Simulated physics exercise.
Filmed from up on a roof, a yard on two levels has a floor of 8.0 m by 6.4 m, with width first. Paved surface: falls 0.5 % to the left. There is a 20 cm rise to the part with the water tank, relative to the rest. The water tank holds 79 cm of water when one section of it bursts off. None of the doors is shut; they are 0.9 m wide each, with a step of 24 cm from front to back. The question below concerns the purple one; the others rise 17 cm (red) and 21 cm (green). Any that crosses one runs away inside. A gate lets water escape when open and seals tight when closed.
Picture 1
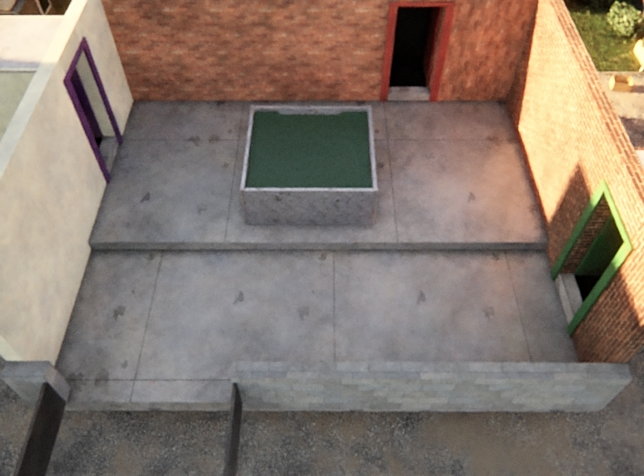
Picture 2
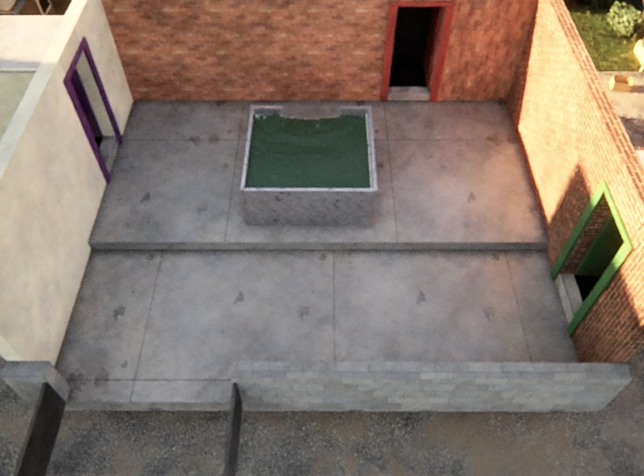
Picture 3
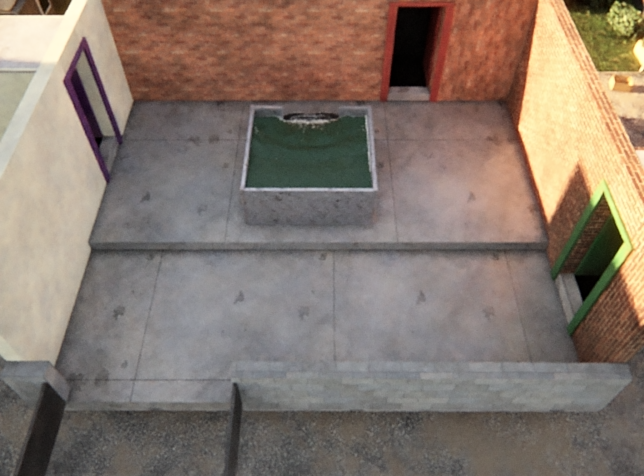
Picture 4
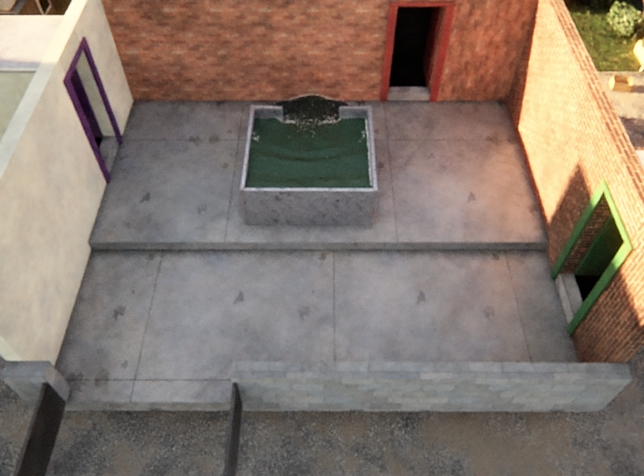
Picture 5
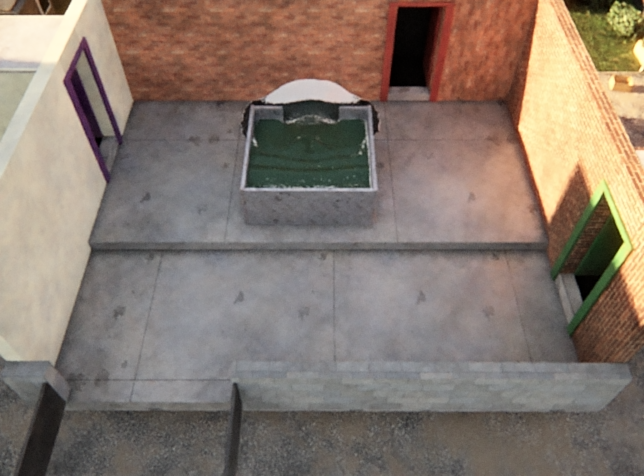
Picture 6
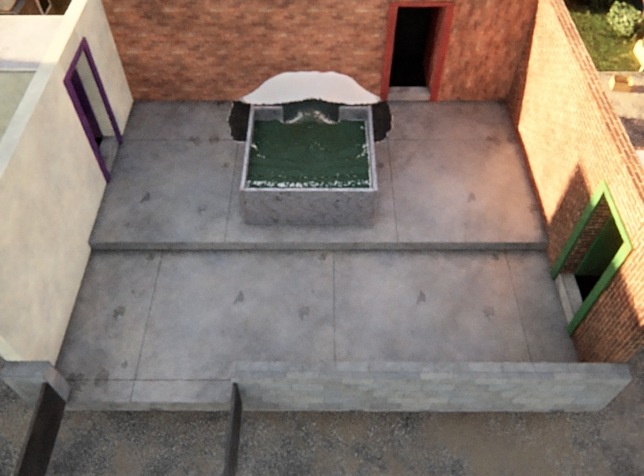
In a walled yard, water pours from the tank's far side and spreads behind it.
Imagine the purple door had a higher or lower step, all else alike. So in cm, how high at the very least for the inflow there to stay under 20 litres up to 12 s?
At least 14.5 cm or so.
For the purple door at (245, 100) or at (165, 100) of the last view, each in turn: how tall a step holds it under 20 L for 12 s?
About 19 cm for the first and 16 cm for the second.
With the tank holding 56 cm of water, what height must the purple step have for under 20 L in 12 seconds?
The step needs to be some 9.5 cm.
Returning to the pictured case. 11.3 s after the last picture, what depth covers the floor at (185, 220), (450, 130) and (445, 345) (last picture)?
In order: Around 2, 5 and 6 cm.
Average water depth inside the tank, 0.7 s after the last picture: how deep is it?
On average, around 54 cm.
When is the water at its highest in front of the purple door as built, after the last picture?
Peak time: About 2.0 s.
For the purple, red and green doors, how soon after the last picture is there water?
Times: Purple 1.3 s, red 0.2 s, green 2.6 s.
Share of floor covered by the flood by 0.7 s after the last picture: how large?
15 %.
Then, 0.7 s after the last picture water covers 15 % of the floor, deepest (56 cm) near (310, 108); it has not reached the purple door.
Then, 2.3 s after the last picture water covers 40 % of the floor, deepest (32 cm) near (310, 108); 20 cm at the purple door, 0 litres in over its 24 cm step.
Then, 11.3 s after the last picture water covers 95 % of the floor, deepest (12 cm) near (80, 322); 7 cm at the purple door, 0 litres in over its 24 cm step.
At the purple door as built, the water peaked near 22 cm, 2.1 s after the last picture.
With a step of 13 cm, 31 litres would have come in within the 12 s; with 17.5 cm, 6 litres. So under 20 litres takes about 14.5 cm.
